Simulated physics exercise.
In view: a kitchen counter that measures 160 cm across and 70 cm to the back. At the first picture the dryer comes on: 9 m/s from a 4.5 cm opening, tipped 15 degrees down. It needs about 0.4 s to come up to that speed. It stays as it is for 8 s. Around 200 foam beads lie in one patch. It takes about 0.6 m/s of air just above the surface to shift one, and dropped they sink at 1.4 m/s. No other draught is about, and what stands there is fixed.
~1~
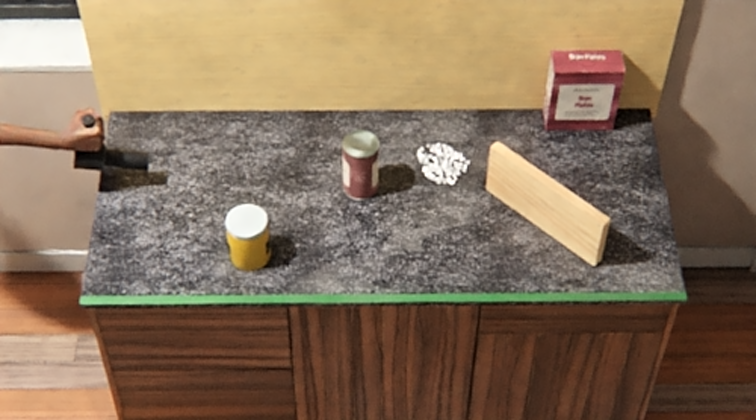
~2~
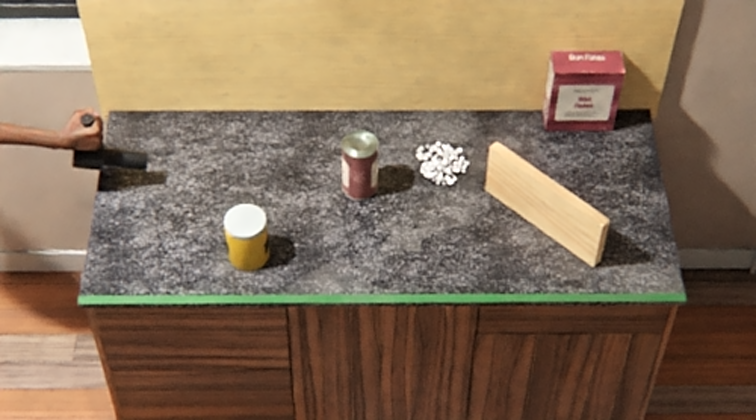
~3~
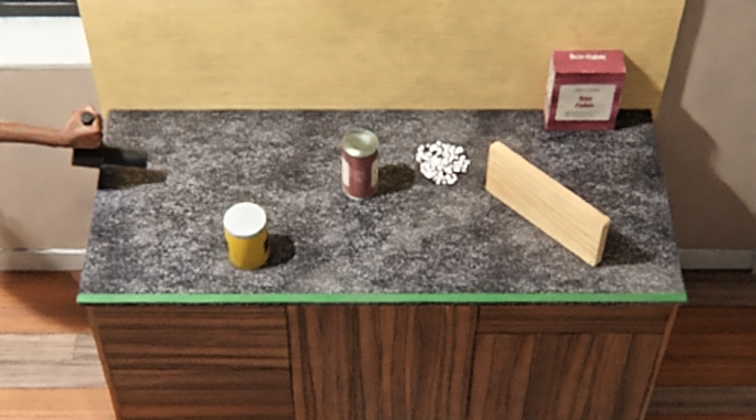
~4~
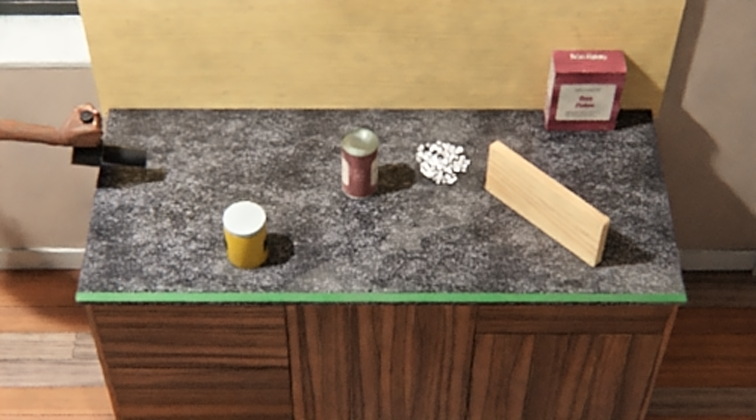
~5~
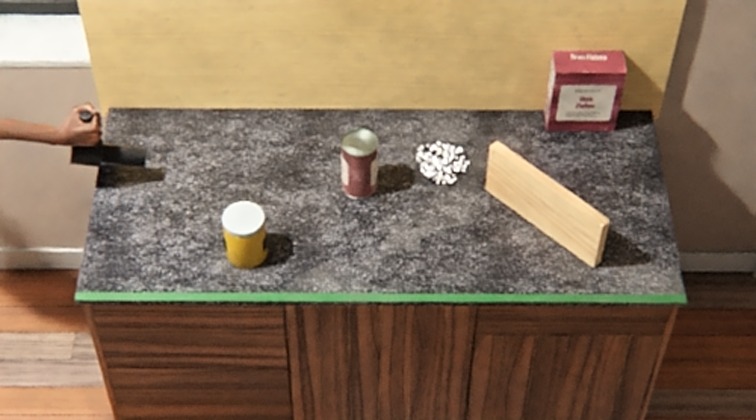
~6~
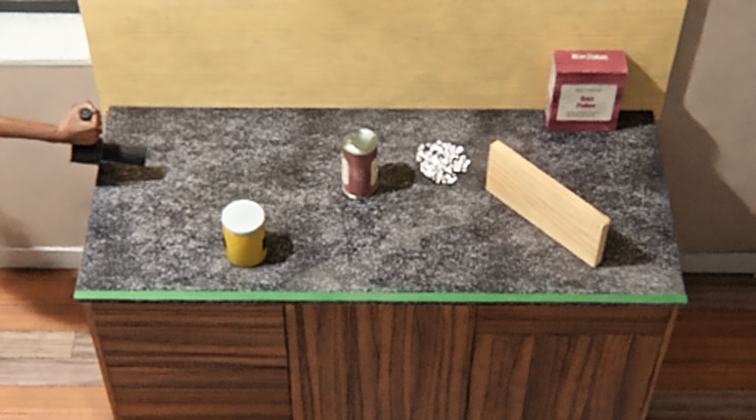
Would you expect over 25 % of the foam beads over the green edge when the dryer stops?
As for a quarter going over the green edge: No.
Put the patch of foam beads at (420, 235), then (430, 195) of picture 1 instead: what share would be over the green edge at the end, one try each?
In that order: 60 %, 2 %.
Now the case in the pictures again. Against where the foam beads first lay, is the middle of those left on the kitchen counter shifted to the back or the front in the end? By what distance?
Towards the front, some 5 cm.
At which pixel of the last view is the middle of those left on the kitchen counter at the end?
Near (517, 179).
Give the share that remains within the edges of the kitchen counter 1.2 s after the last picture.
Near 80 %.
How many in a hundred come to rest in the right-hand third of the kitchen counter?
Some 30 per cent.
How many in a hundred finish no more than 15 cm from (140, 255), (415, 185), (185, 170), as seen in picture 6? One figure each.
In turn about 0 %, 20 %, 0 %.
Then, 1.2 s after the last picture the count stands so, 0 % are over the green edge; the middle of those still in play is near (487, 174).
Then, 2.2 s after the last picture the count stands so, 0 % are over the green edge; the middle of those still in play is near (496, 178).
Then, 4.0 s after the last picture the count stands so, 0 % are over the green edge; the middle of those still in play is near (510, 176).
Then, 7.6 s after the last picture, at the end, 0 % are over the green edge; the middle of those still in play is near (517, 179).
